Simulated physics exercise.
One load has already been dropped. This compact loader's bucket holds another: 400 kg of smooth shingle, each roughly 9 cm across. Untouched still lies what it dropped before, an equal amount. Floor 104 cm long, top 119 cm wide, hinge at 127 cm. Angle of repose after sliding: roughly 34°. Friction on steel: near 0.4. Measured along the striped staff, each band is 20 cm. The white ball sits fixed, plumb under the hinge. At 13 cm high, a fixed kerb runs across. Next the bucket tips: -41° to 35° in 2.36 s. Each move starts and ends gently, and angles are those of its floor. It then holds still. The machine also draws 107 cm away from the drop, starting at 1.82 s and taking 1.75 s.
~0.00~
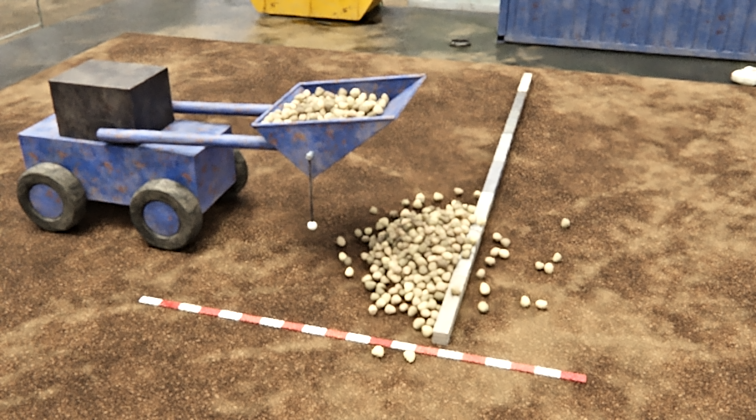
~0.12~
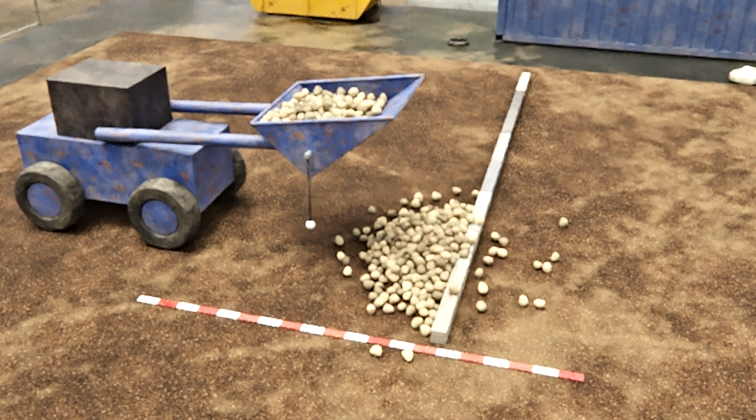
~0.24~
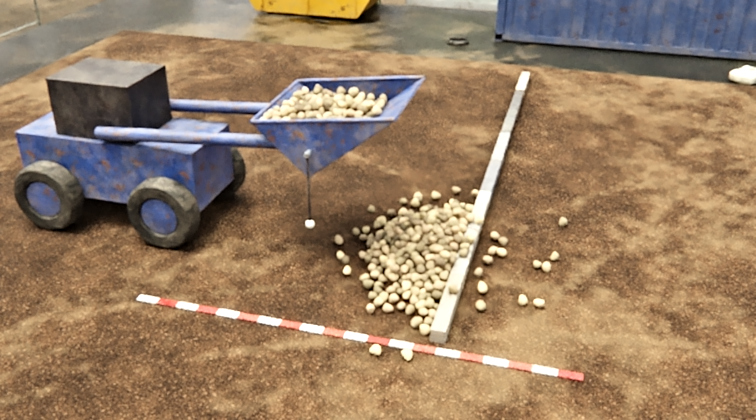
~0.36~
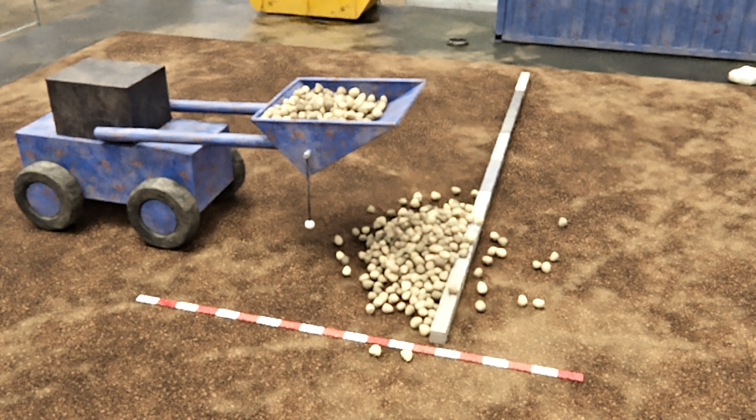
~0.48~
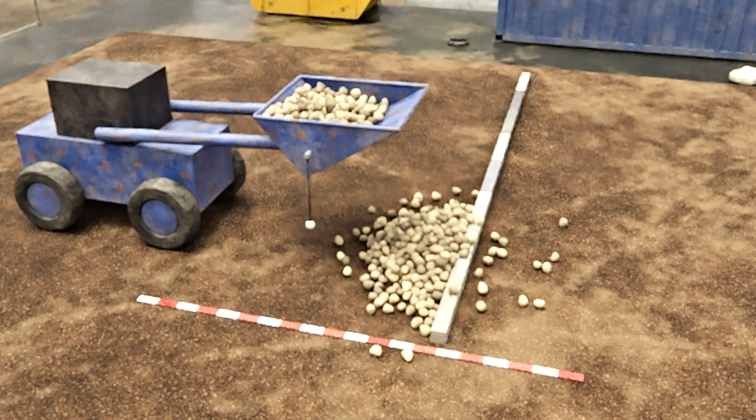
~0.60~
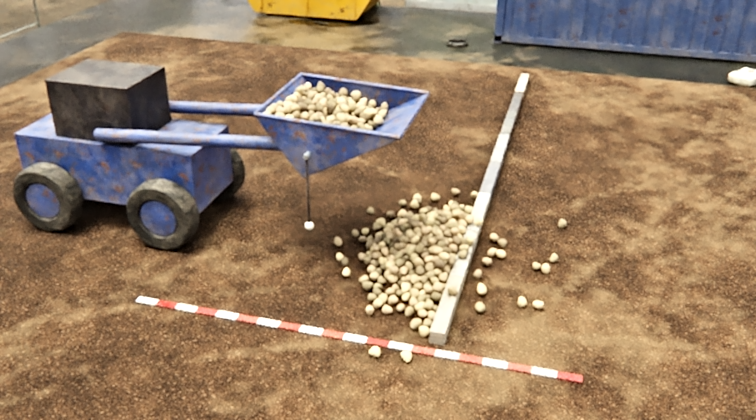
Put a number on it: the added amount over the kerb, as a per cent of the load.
4 percent, roughly.
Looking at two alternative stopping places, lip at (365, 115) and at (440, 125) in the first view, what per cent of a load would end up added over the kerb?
Some 0 percent, and then 40 percent.
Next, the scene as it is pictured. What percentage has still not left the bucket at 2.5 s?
Roughly 15 parts in a hundred of the load.
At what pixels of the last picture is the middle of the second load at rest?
They end up centred around (401, 240).
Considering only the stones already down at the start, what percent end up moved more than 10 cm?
15 per cent.
After 1.8 s the floor is at 23°; in per cent of one load, 99 in the bucket, 97 on this side of the kerb, 3 over the kerb; the foremost stones are at (533, 264).
After 2.5 s the floor is at 35°; in per cent of one load, 13 in the bucket, 182 on this side of the kerb, 5 over the kerb; the foremost stones are at (533, 268).
After 4.0 s the floor is at 35°; in per cent of one load, 0 in the bucket, 193 on this side of the kerb, 7 over the kerb; the foremost stones are at (546, 278).
After 6.8 s the floor is at 35°; in per cent of one load, 0 in the bucket, 193 on this side of the kerb, 7 over the kerb; the foremost stones are at (546, 278). Net gain over the kerb, 4.
